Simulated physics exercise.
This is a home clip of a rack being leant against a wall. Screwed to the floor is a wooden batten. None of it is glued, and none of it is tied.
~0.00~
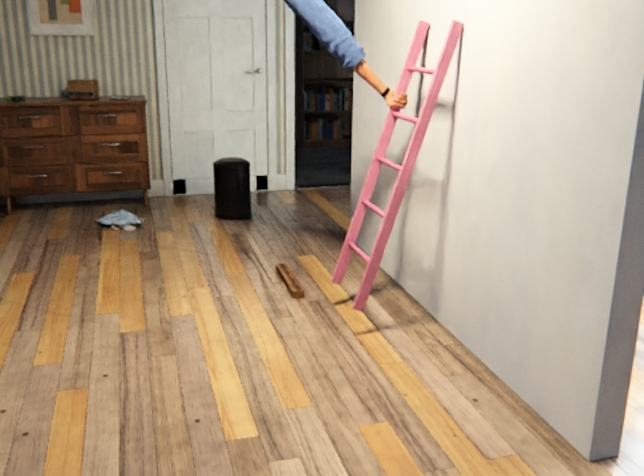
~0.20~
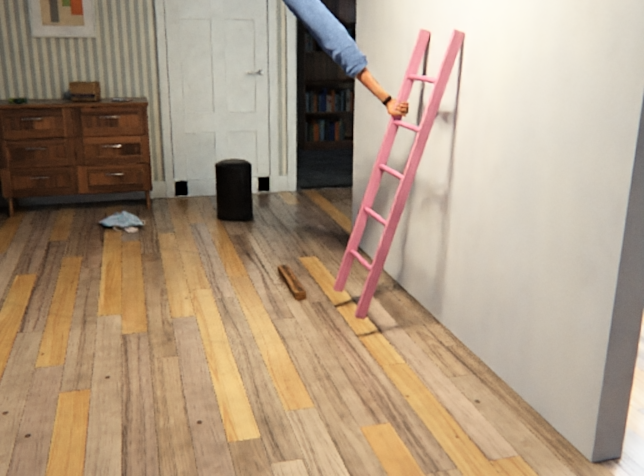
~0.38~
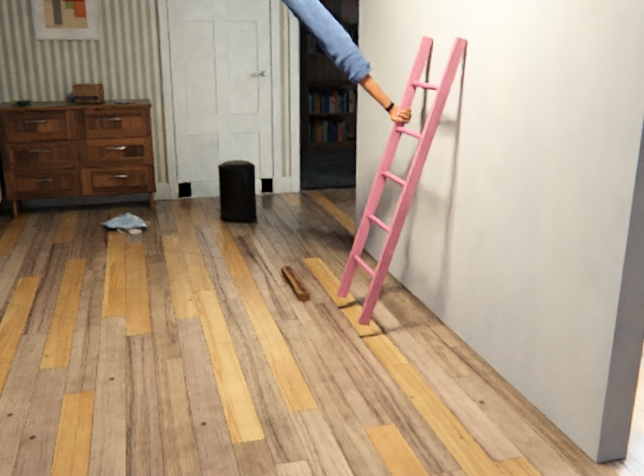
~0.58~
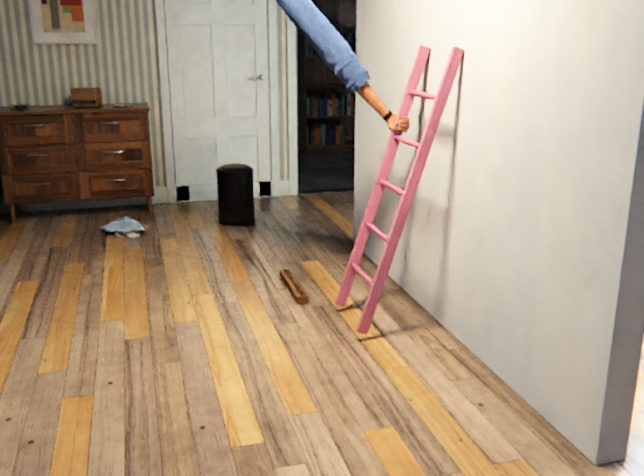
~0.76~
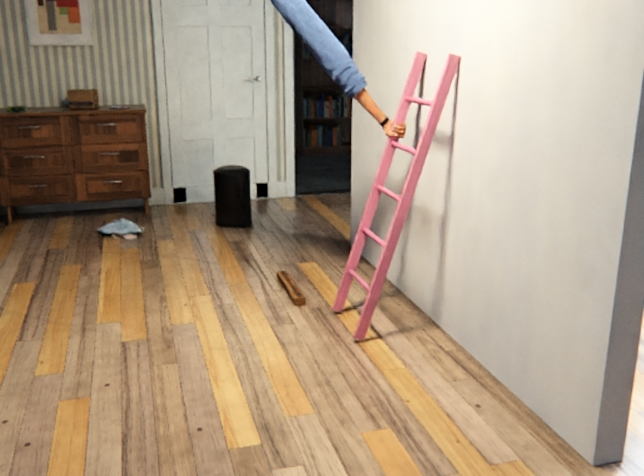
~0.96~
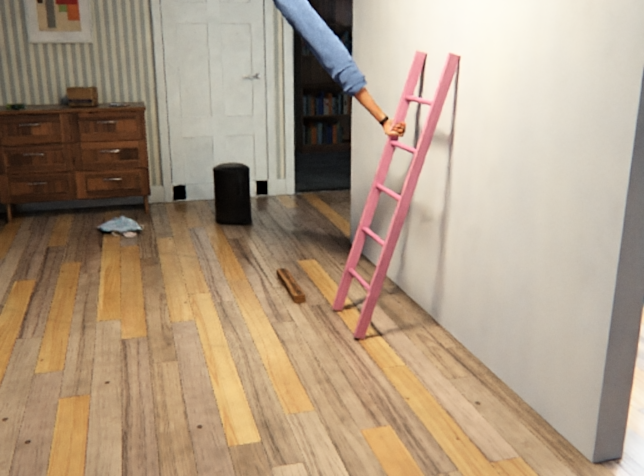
In a room with a patchy wooden floor, a hand reaching in from above held a pink ladder-like rack leaning by the wall and lowered it slightly, then kept its grip as the rack stayed still.
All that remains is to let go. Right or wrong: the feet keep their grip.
Right.
Around 1.84 s, pink rack at rest near (390, 193).
Finally (4.0 s), the pink rack holds its place, near (391, 193).
